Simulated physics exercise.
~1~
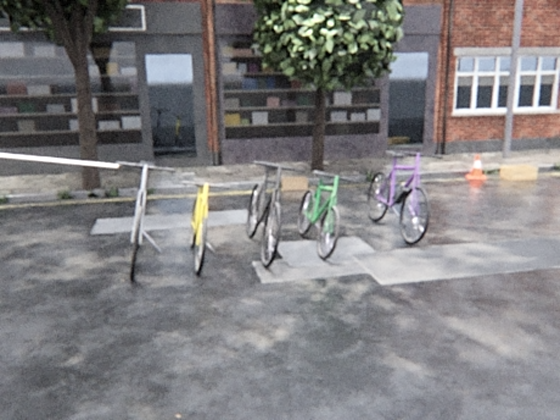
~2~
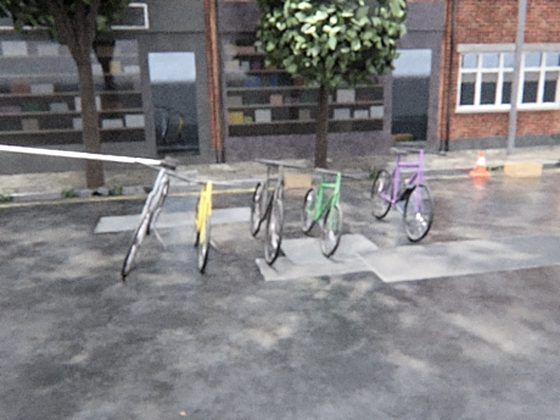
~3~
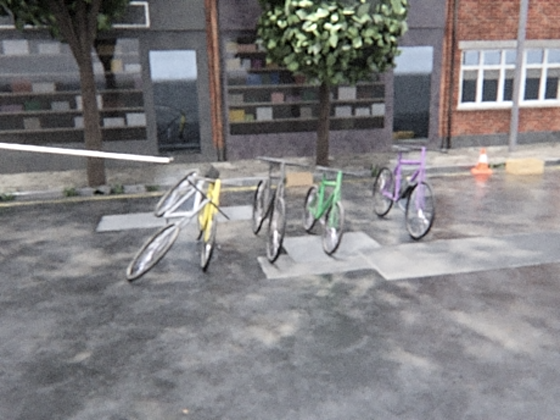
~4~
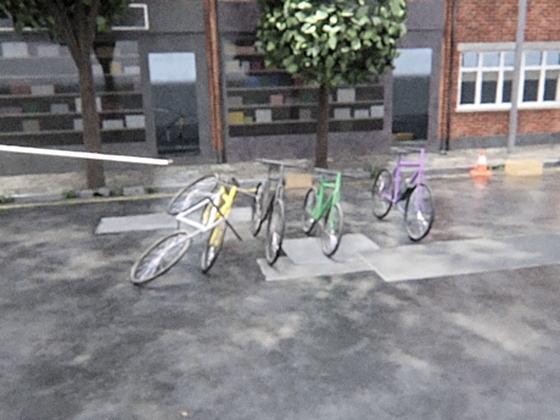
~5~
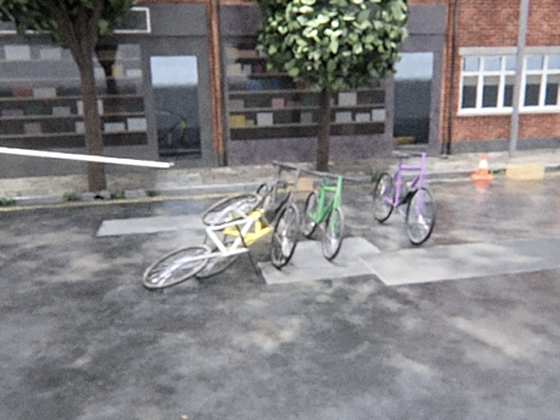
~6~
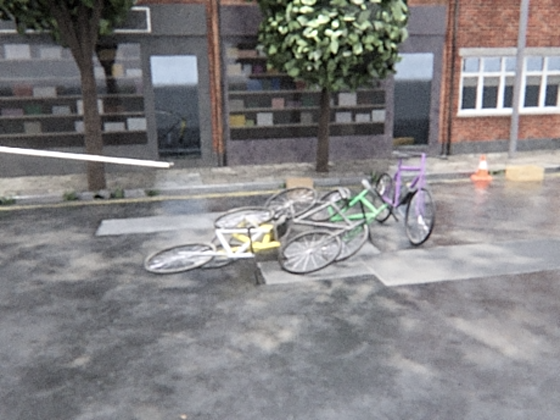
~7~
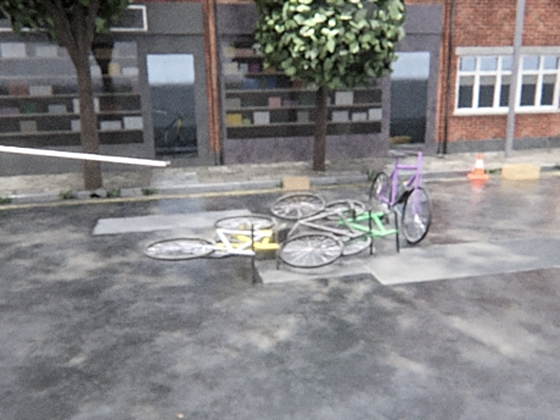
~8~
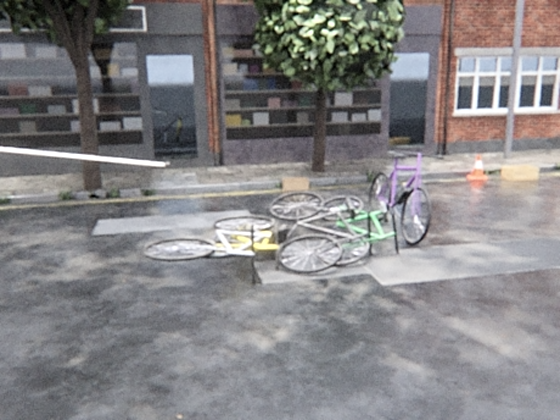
In the video, a pale pole tips the leftmost of five parked bicycles on a street, and it falls rightward into the yellow one, toppling the next two in turn. Four bicycles end up down in a tangle, while the purple bicycle at the right stays standing.
